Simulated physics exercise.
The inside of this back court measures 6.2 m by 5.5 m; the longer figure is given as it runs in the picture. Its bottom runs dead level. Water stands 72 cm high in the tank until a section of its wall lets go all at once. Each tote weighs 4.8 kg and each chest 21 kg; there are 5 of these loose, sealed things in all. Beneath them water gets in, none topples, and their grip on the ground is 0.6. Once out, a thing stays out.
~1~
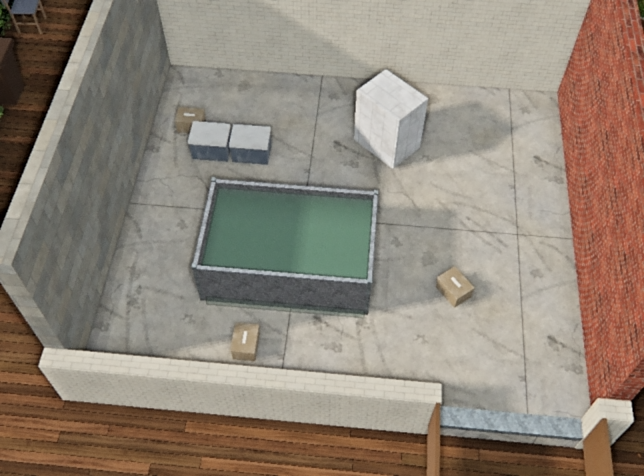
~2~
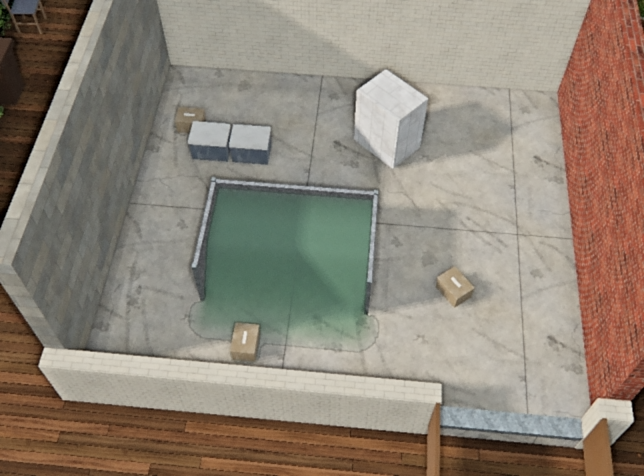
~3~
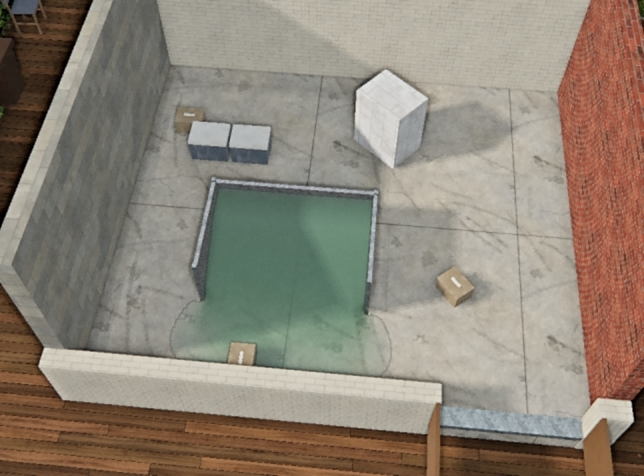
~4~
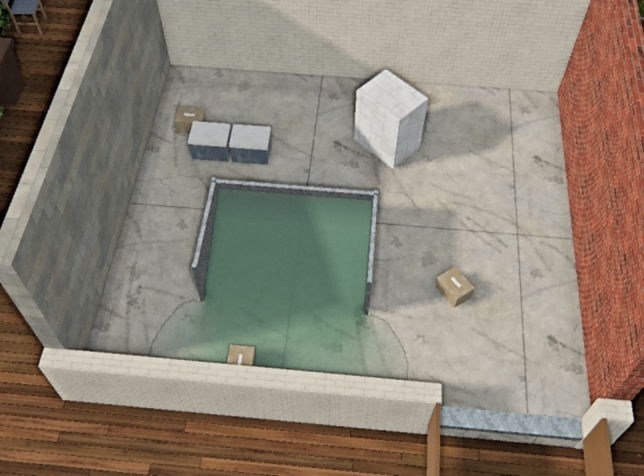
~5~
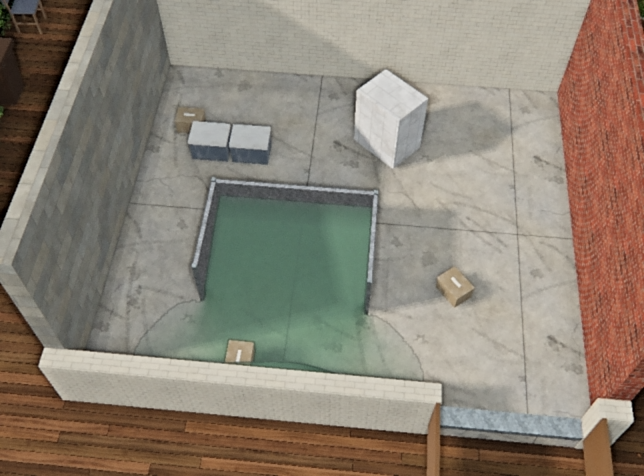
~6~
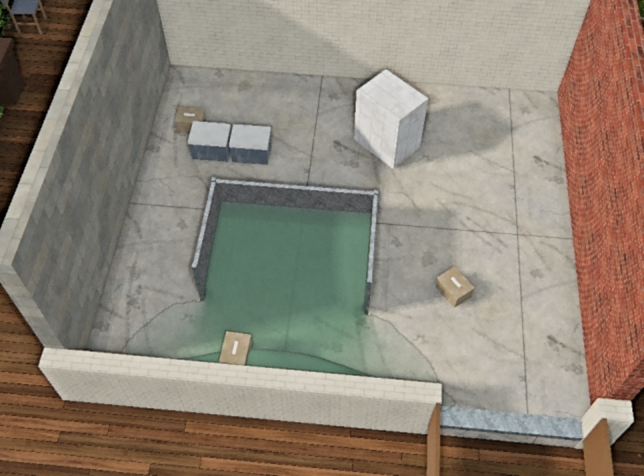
In a walled back court, the near side of a tank of green water disappears and the water spreads across the floor to the low front wall, shifting one small brown box slightly while the other objects stay put.
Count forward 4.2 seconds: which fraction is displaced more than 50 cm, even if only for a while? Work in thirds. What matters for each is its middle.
The share is at least two thirds.
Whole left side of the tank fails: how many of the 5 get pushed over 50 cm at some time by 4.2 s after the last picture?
In that case the number is 3.
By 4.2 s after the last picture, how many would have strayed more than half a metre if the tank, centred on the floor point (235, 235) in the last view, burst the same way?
Result: 3.
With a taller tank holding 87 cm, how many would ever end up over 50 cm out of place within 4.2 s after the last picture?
4.
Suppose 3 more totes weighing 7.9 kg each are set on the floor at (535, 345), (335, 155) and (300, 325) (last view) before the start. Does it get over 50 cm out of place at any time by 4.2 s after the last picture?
Note, in sequence: Over threshold; under threshold; over threshold.
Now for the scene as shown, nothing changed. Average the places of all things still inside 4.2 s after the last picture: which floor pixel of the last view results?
Around (303, 127).
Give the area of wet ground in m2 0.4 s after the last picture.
Some 8.0 m2 of it.
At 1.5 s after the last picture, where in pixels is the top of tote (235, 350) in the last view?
Around (116, 247).
Then, 0.4 s after the last picture 0 of 5 are over 50 cm from their spots; 1 afloat.
Then, 1.5 s after the last picture 1 of 5 are over 50 cm from their spots; 1 afloat.
Then, 2.8 s after the last picture 4 of 5 are over 50 cm from their spots; 1 afloat.
Then, 4.2 s after the last picture 4 of 5 are over 50 cm from their spots, and 4 have been at some point; 2 afloat.
